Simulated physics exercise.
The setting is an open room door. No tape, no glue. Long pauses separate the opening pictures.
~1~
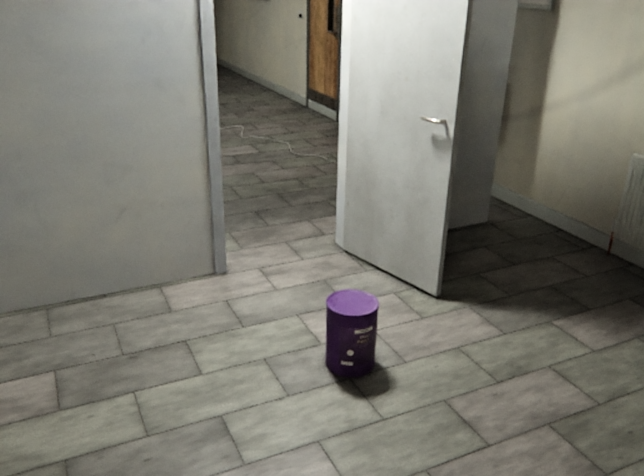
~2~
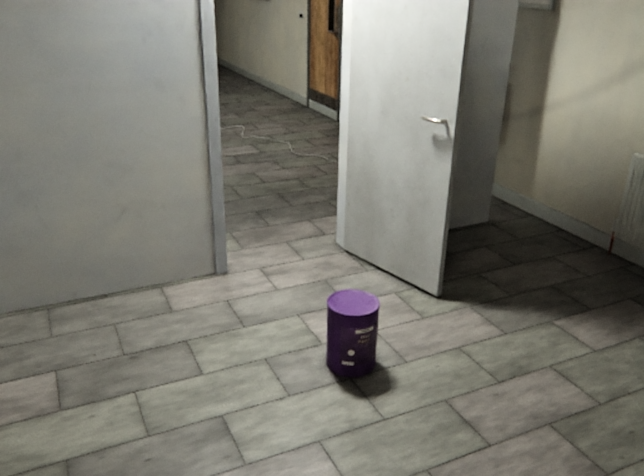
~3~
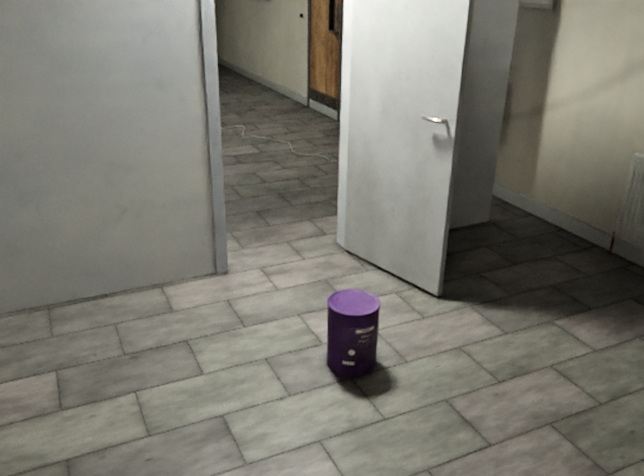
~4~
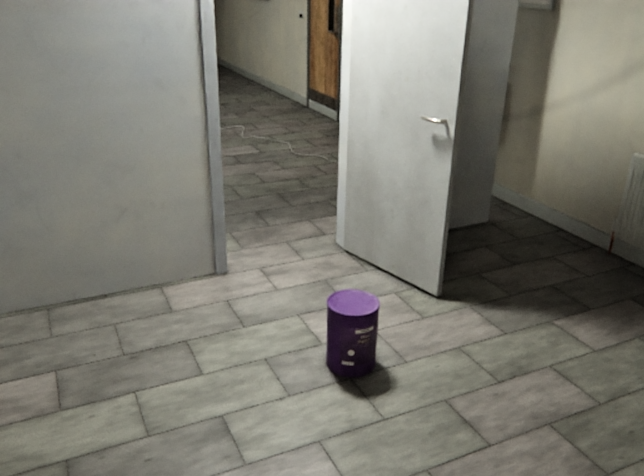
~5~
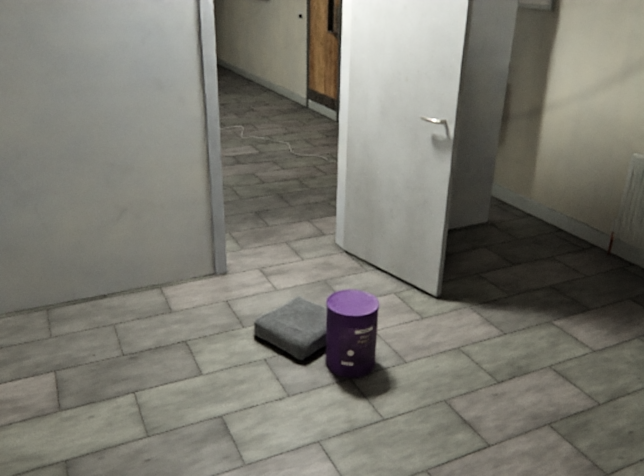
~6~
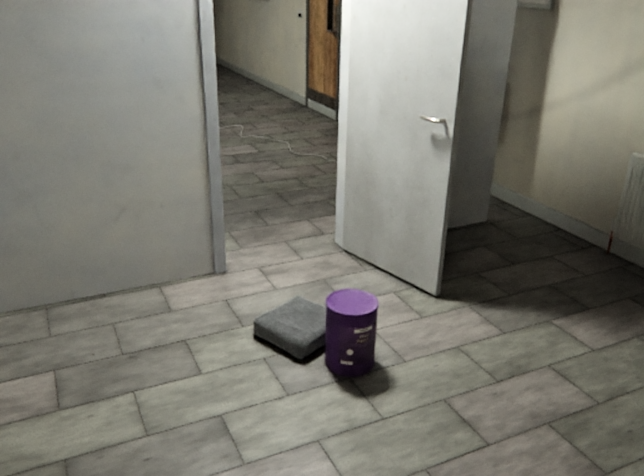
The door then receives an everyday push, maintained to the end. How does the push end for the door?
The door is likely to swing home.
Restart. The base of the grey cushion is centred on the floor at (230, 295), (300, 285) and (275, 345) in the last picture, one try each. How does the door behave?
So on try one it completes its arc, on try two it is halted early, and on try three it completes its arc.
Then, 1.00 s past the last view, open by 84°.
Then, 1.80 s past the last view, open by 52°.
Then, 2.60 s past the last view, open by 17°.
Finally, open by 0°; both still in place. Final places as the last picture's camera would see them, grey cushion near (300, 325).
